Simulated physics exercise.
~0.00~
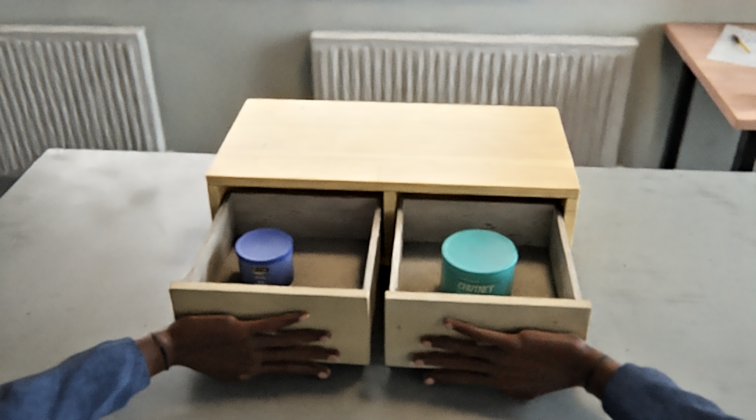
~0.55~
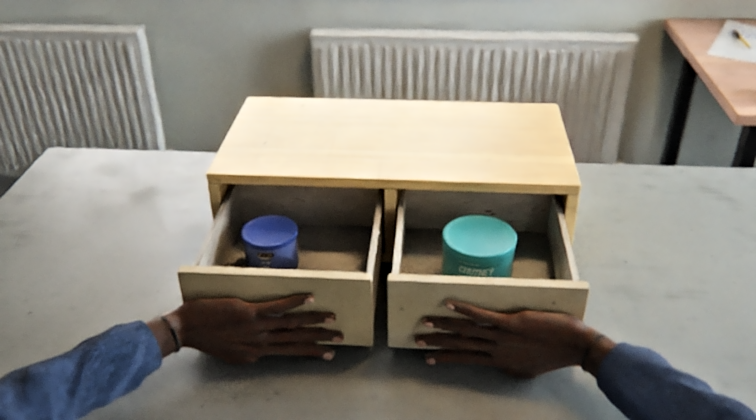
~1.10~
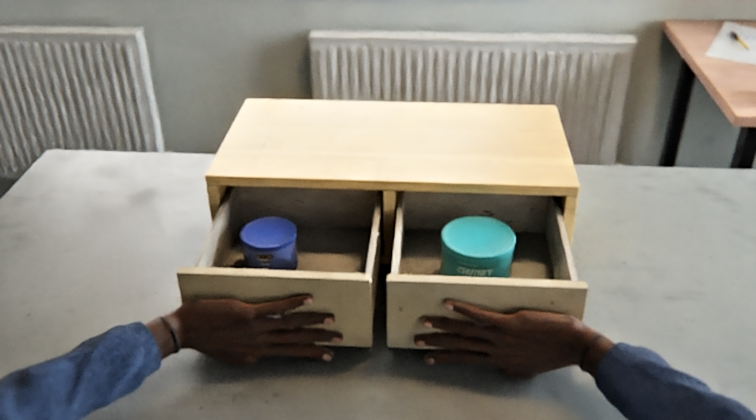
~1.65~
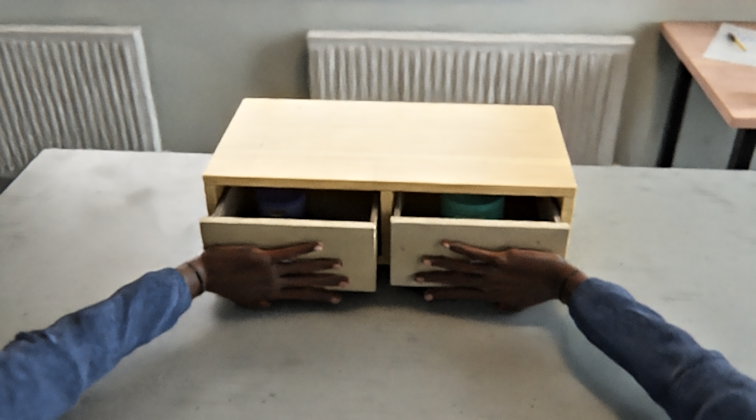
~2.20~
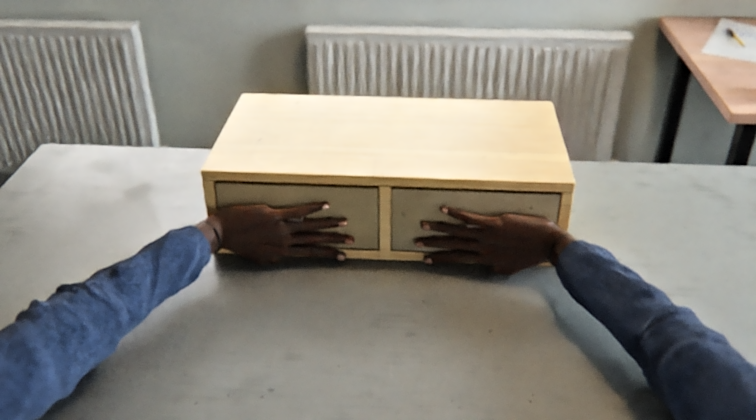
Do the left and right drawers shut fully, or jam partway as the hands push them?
Both drawers shut fully, ending flush with the front of the wooden chest.
On a grey table, two hands push a chest's two open drawers in until both shut.
